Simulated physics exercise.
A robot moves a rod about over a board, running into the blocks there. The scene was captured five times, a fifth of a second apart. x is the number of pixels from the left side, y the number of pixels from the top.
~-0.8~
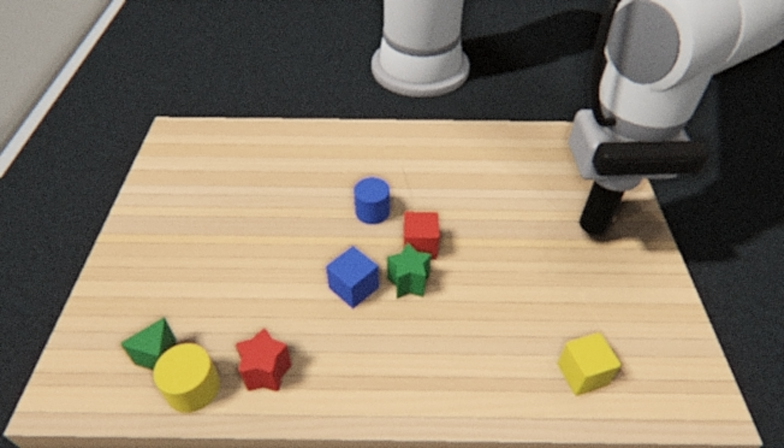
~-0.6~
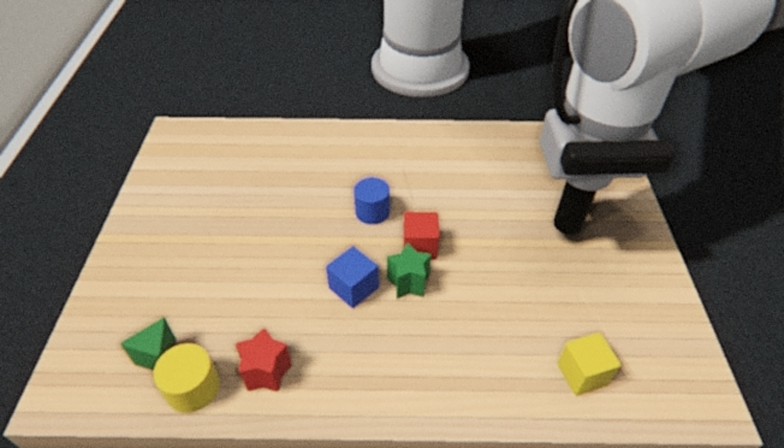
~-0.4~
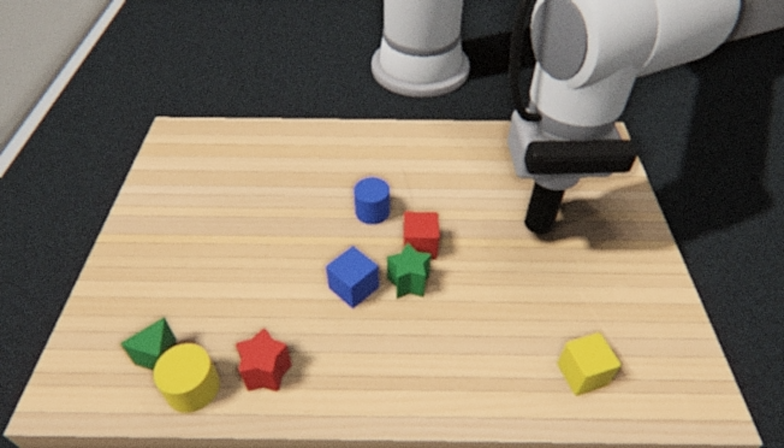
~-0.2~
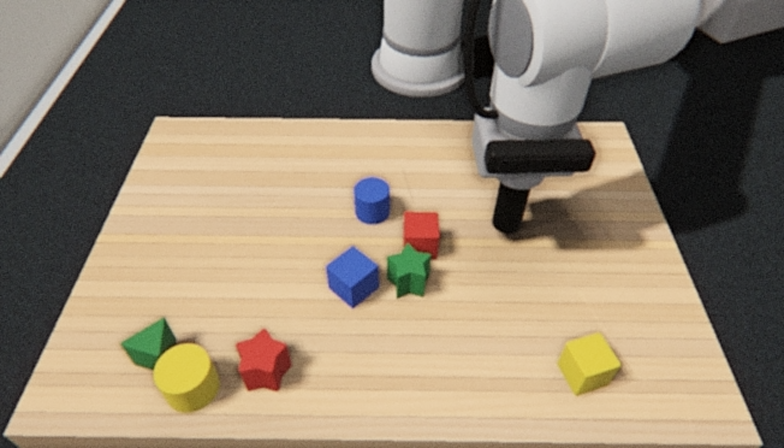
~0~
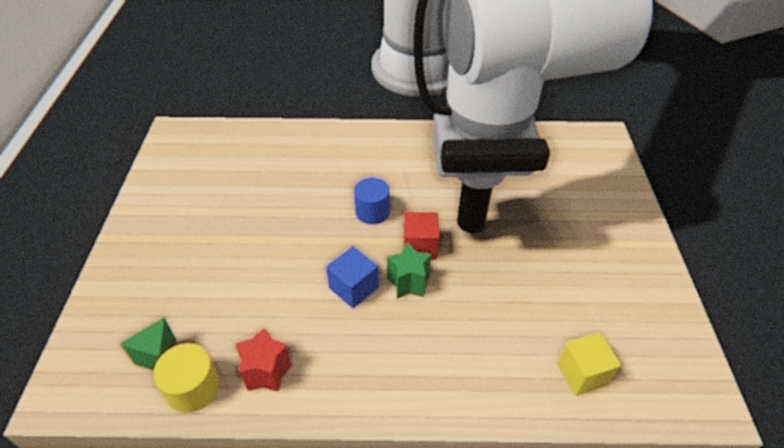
A robot arm moves its black rod left across the board toward the red cube.
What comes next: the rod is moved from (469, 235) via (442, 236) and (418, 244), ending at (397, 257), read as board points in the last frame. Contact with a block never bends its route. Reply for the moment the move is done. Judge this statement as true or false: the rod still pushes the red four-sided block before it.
That is true.
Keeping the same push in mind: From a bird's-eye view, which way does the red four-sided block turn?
The block turns counter-clockwise.
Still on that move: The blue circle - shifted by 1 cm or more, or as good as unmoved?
By the last moment, the blue circle will still be in its place.
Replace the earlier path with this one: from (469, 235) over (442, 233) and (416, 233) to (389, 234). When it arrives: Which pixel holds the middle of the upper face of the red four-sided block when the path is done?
My prediction: (383, 235).
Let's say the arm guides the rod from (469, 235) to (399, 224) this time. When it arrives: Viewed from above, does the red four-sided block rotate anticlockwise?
Yes, that is how it ends up.
The first path, step by step. Halfway along, rod (430, 227); red four-sided block (403, 228), turned 25° anticlockwise.
At the end, rod (398, 245); blue four-sided block (343, 273); blue circle in place; green star block (409, 264); red four-sided block (368, 248), turned 35° anticlockwise.
